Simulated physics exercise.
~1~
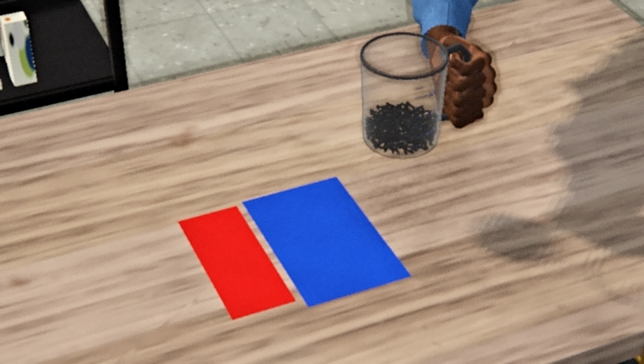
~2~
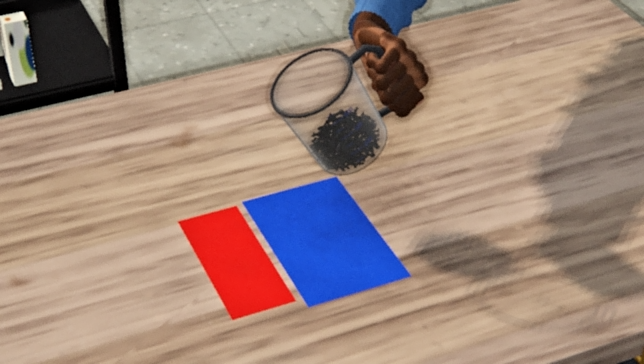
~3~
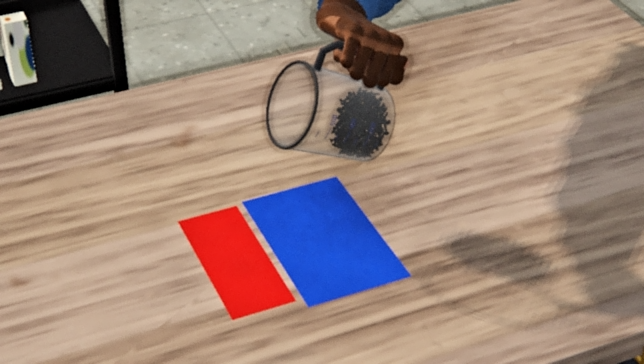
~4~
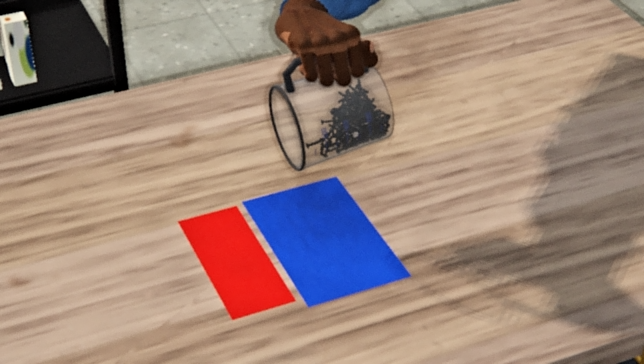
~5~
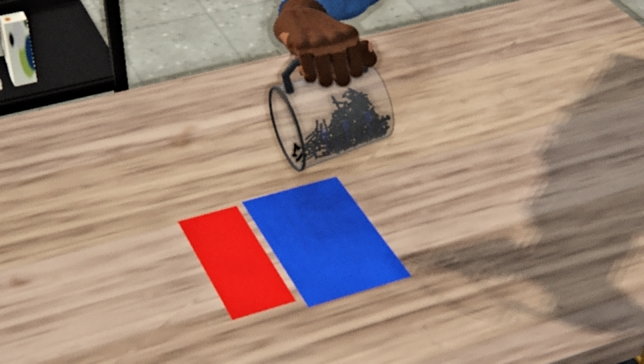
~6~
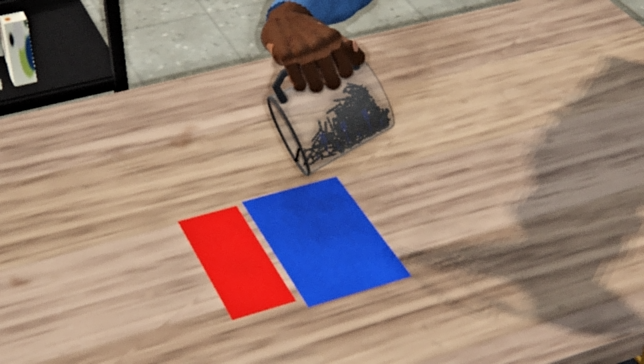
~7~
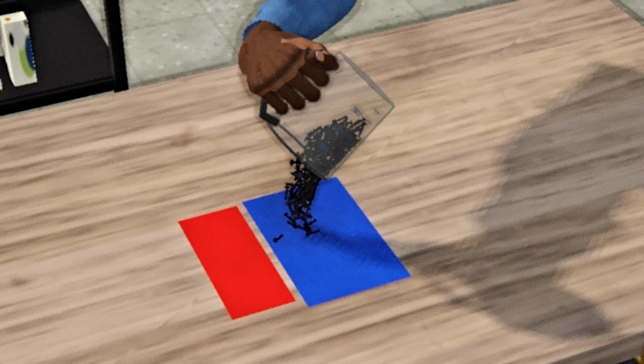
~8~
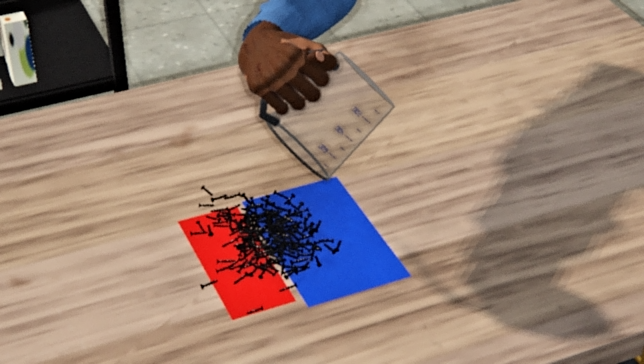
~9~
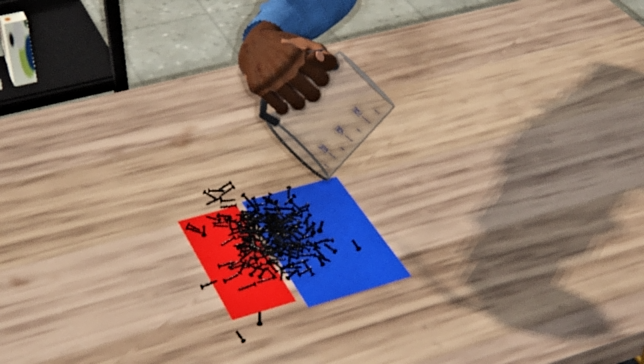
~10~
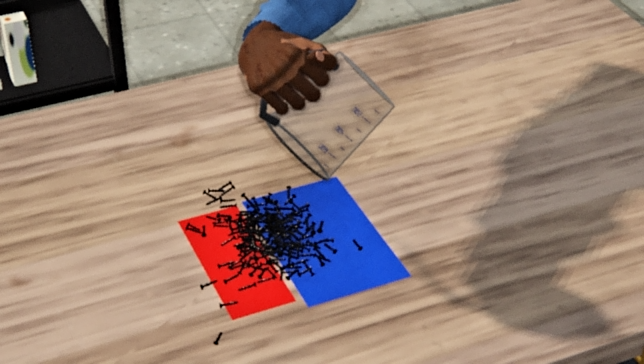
A hand in a blue sleeve holds a clear jug of small black screws above a wood-grain table, seen from above at an angle, with a narrow red mat beside a wider blue one on its right. The hand moves left and tips the jug onto its side, its mouth facing left. After a brief pause, it tilts further until the screws pour out over the blue mat. They spread into a tangled heap across both mats, a few sliding past the red mat's edges. The emptied jug stays tipped overhead as the screws settle.
